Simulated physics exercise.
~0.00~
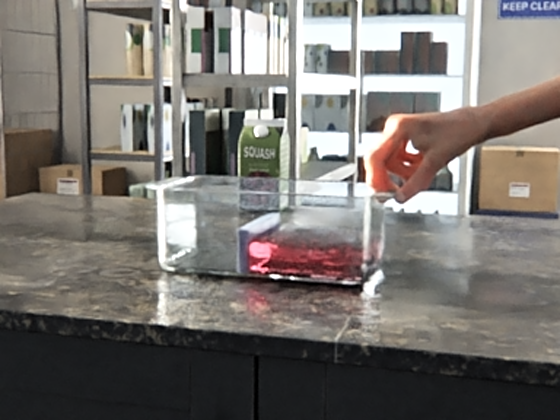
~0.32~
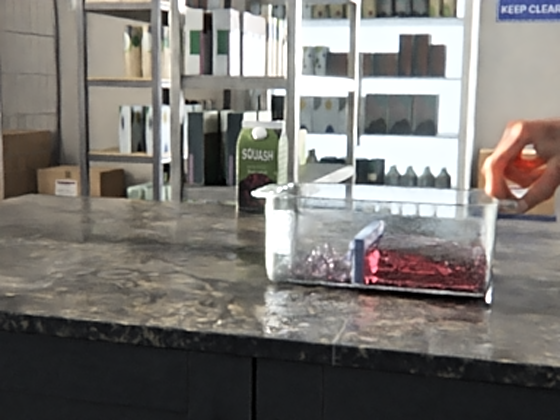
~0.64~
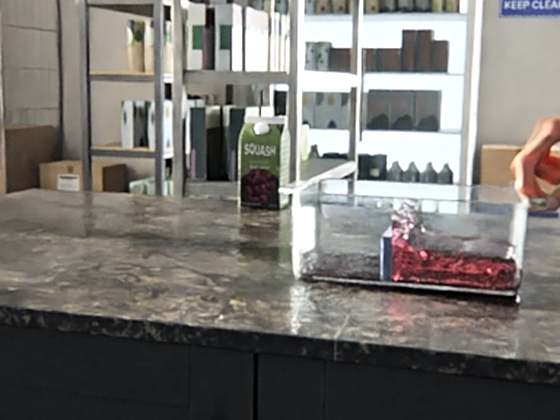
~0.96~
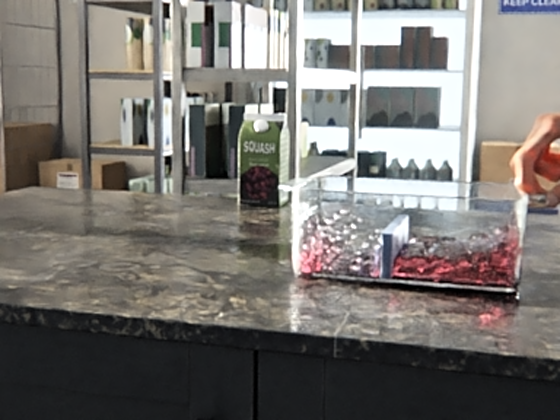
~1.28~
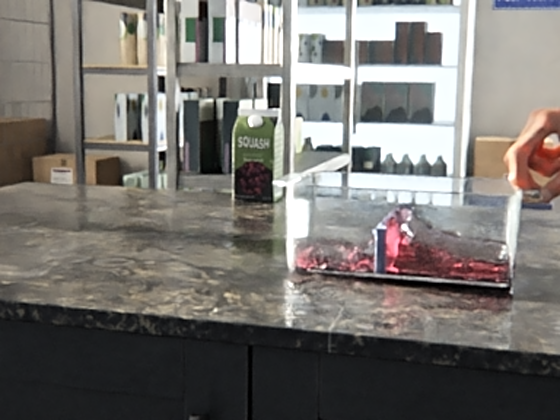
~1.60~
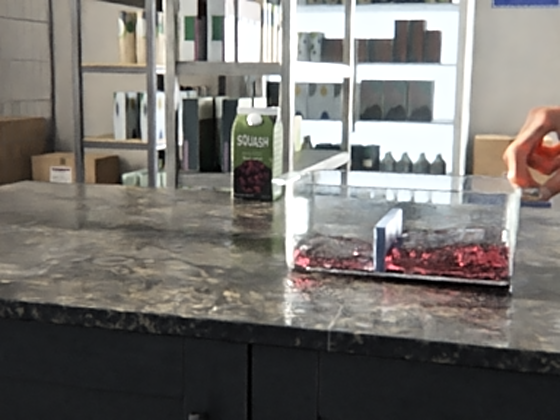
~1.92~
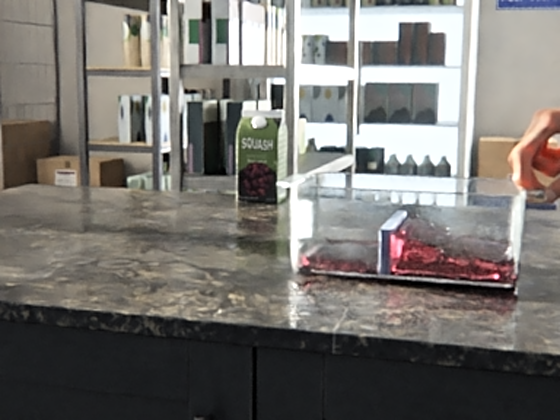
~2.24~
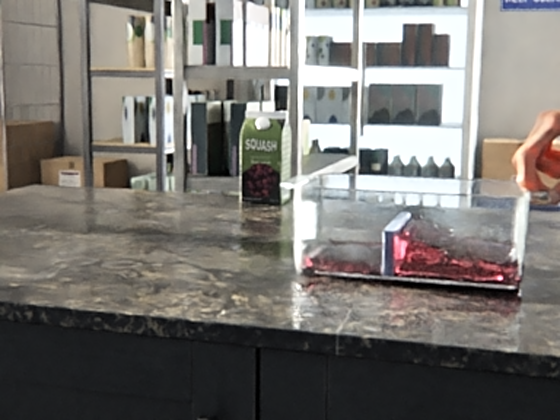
A hand pulls a clear divided tub rightward along a worktop, red liquid sloshing over the low wall and settling on both sides.
